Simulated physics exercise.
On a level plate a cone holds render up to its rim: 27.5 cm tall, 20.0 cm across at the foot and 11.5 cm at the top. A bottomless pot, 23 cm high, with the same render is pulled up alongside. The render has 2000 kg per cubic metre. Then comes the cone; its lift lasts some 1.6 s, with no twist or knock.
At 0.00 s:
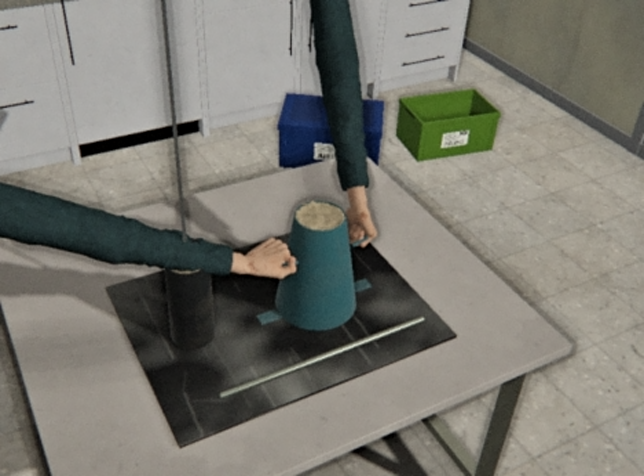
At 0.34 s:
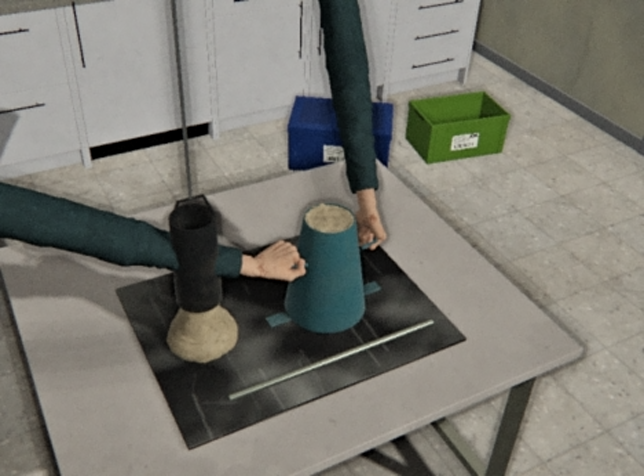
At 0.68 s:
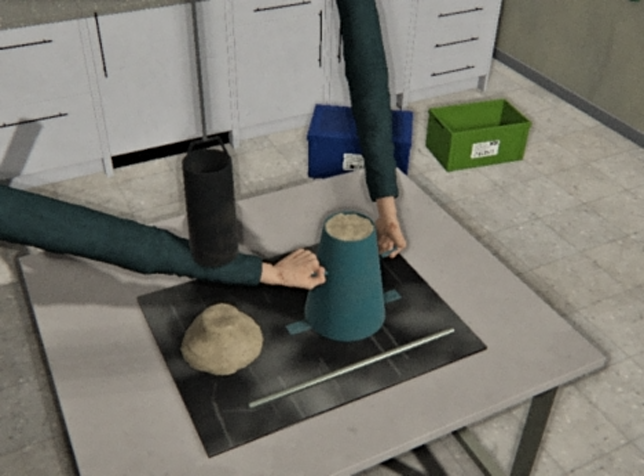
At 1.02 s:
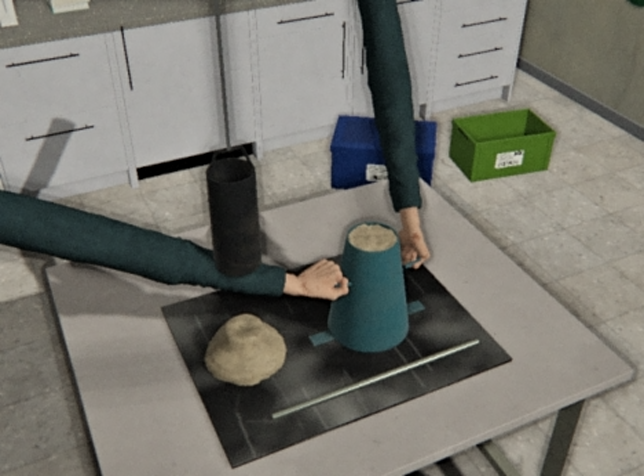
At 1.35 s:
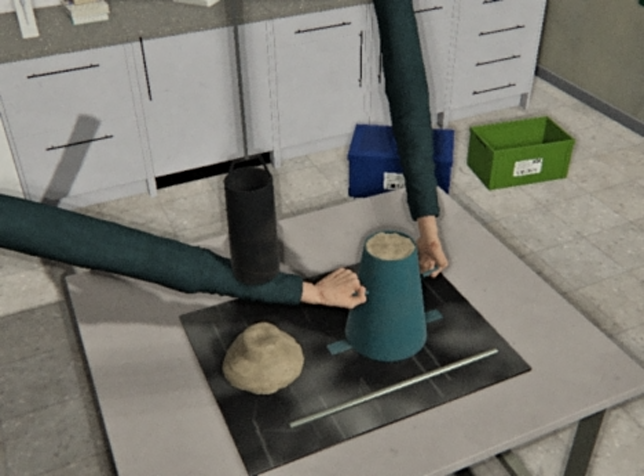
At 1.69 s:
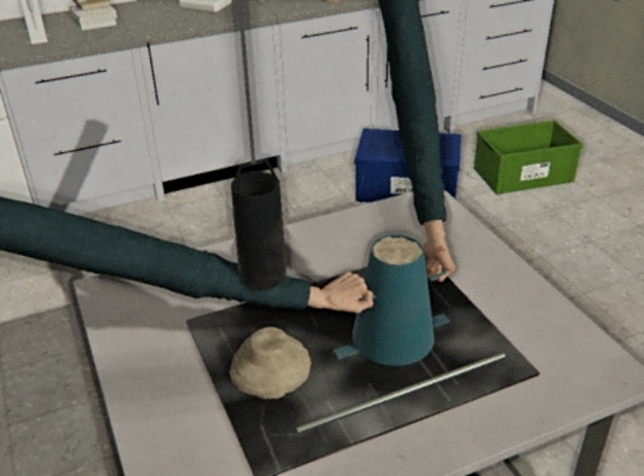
A black tube rose straight up from the dark plate, leaving a rounded, lumpy beige mound behind, then hung above it while two green-sleeved arms kept their hands beside a filled teal cone that stayed put.
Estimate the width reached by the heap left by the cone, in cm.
It comes to near 33 cm.
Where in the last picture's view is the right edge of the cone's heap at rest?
Around (457, 341).
After 2.1 s, the cone is up 6.6 cm; the render has come down 8.3 cm to 19 cm and is 26 cm wide.
After 2.5 s, the cone is up 17 cm; the render has come down 15 cm to 12 cm and is 33 cm wide.
After 2.9 s, the cone is up 28 cm; the render has come down 15 cm to 12 cm and is 33 cm wide.
After 3.4 s, the cone is clear; the render has come down 15 cm to 12 cm and is 33 cm wide.
After 4.0 s, at rest, the cone is clear; the render has come down 15 cm to 12 cm and is 33 cm wide.
